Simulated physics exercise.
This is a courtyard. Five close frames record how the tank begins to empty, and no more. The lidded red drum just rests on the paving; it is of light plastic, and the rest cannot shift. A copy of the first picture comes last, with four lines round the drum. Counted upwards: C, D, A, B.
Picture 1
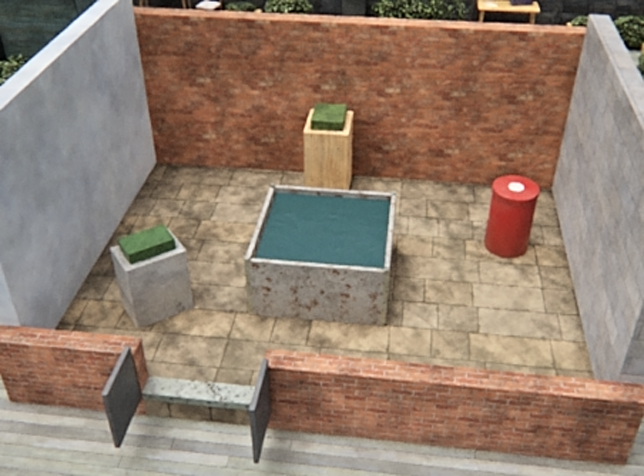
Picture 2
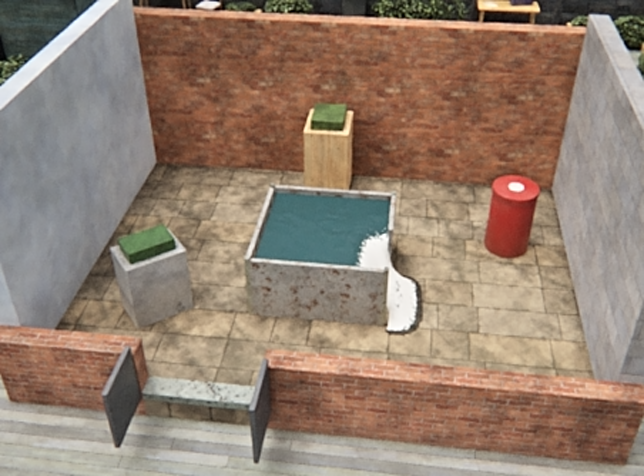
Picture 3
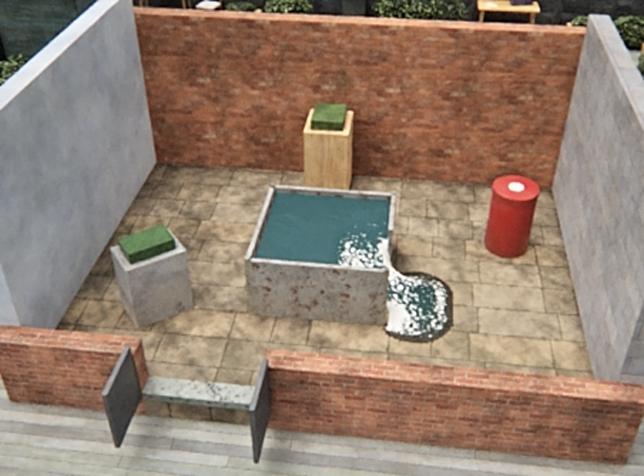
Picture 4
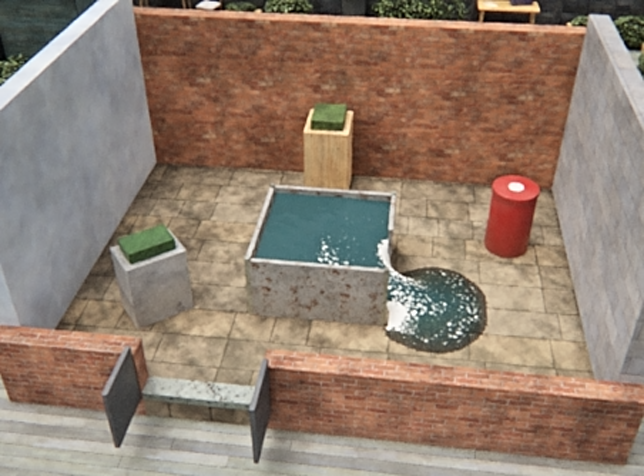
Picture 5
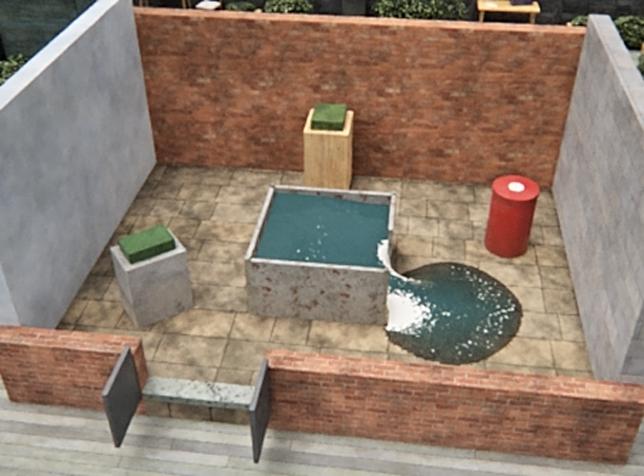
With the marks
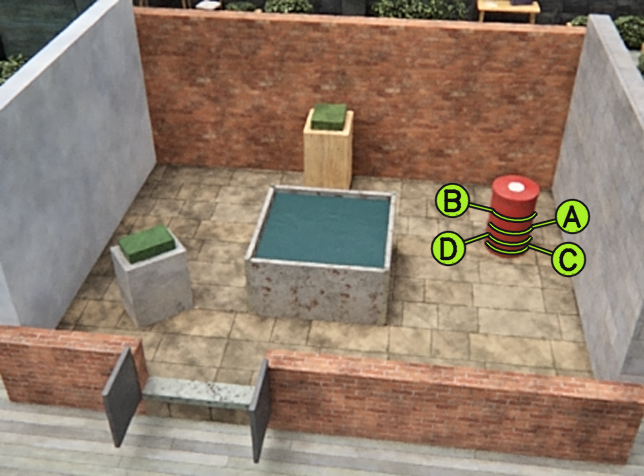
We see a walled courtyard with a full square tank, two planters, a red drum and an open gate. Water pours from the tank's right side onto the paving, forming a foamy puddle that widens rightward.
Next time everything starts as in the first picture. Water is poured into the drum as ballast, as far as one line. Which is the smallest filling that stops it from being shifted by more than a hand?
It is D.
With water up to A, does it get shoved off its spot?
No, not at all.
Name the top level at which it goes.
That is level C.
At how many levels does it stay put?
Three of the four.
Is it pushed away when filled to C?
Yes, it does.
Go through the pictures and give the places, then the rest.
Lid of the red drum at (516, 187); tank full, its middle at (325, 230); open gate at (204, 347), in the first picture.
In the second picture, 1 % of the ground under water, its edge towards the drum at (411, 282).
In the third picture, 3 % of the ground under water, its edge towards the drum at (443, 287).
In the fourth picture, 6 % of the ground under water, its edge towards the drum at (464, 281).
Lid of the red drum at (516, 187); 9 % of the ground under water, its edge towards the drum at (485, 277), in the fifth picture.
In lime, A at (512, 233); B at (514, 220); C at (508, 252); D at (510, 244); from the bottom up C, D, A, B.
With A, it does not move.
With B, it does not move.
With C, it is pushed about its own width away.
With D, it does not move.
